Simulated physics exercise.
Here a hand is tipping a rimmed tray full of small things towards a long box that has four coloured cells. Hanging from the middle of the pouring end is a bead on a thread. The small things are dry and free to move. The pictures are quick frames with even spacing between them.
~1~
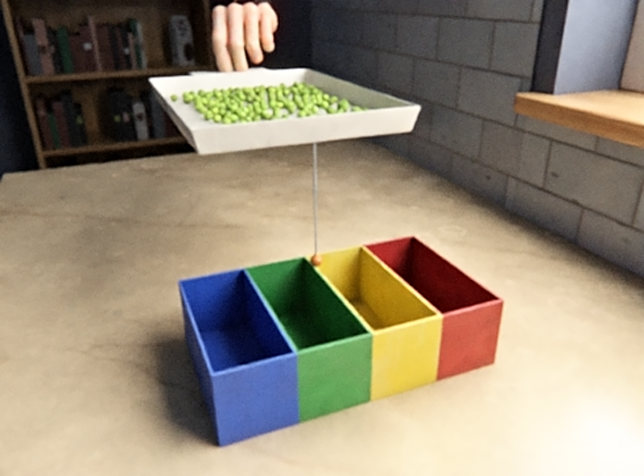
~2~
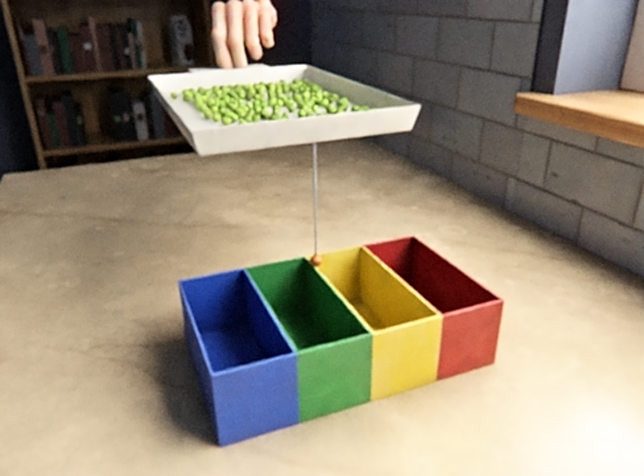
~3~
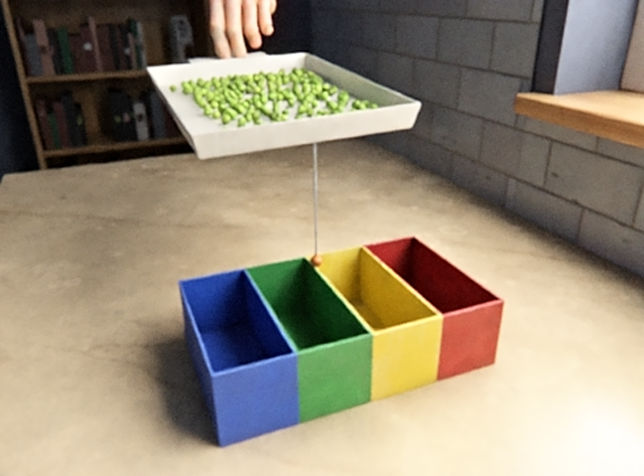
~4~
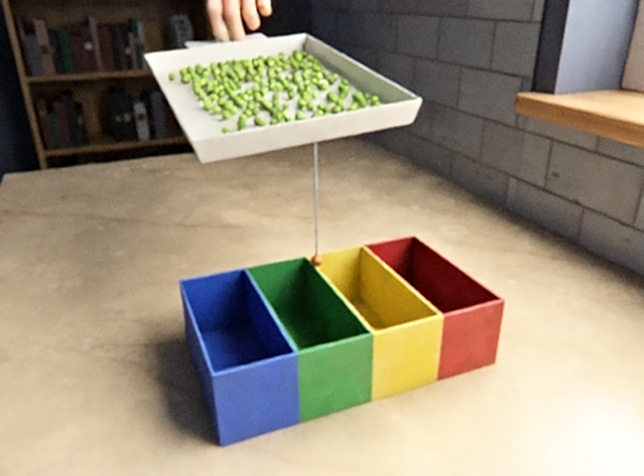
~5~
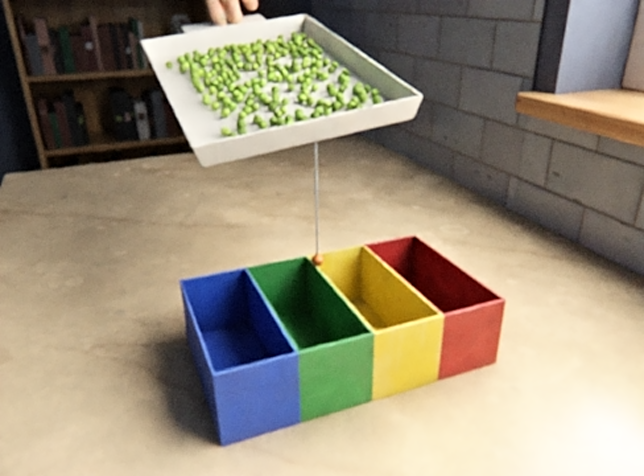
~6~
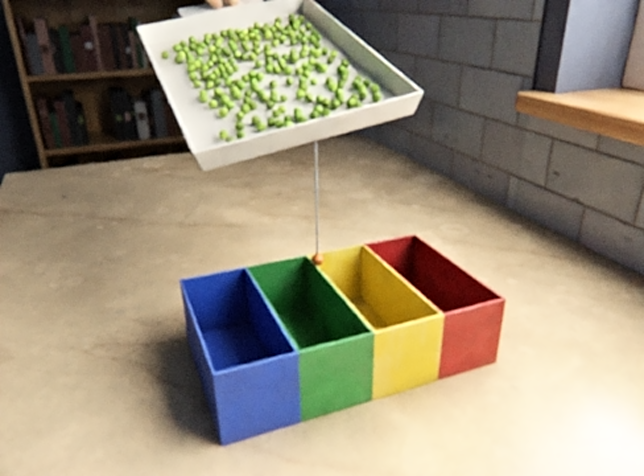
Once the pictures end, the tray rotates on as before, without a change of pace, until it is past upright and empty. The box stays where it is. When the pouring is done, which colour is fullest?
Fullest: The blue cell.
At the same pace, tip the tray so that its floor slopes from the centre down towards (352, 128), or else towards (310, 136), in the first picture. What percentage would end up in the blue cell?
Lab note: Try one about 0 %, try two 10 %.
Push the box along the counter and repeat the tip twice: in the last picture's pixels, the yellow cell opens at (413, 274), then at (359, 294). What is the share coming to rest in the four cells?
First some 10, then 100 per cent.
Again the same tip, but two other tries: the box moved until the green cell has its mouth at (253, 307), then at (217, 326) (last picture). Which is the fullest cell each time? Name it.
Taking the two placings in order, you'd get the green one and then that green cell.
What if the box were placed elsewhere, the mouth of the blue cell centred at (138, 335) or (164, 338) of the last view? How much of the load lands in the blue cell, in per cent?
The first try yields 0% and the second yields 10%.
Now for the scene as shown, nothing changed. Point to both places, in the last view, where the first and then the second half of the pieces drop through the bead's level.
Near (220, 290) and later near (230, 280).
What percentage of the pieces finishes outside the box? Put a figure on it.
About 0 %.
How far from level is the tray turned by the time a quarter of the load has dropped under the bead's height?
The angle is around 80°.
Soon, tray tipped steeply; most on the tray; a small part in the blue cell; a small part falling or outside the box.
A while on, tray tipped past a quarter turn; about a quarter on the tray; about two thirds in the blue cell; a stray few in the green cell; about a quarter falling or outside the box.
Towards the end, tray tipped past a quarter turn; nearly all in the blue cell; a small part falling or outside the box.
Finally, tray tipped past a quarter turn; nearly all in the blue cell; none in the green cell; none in the yellow cell; none in the red cell; a small part outside the box.
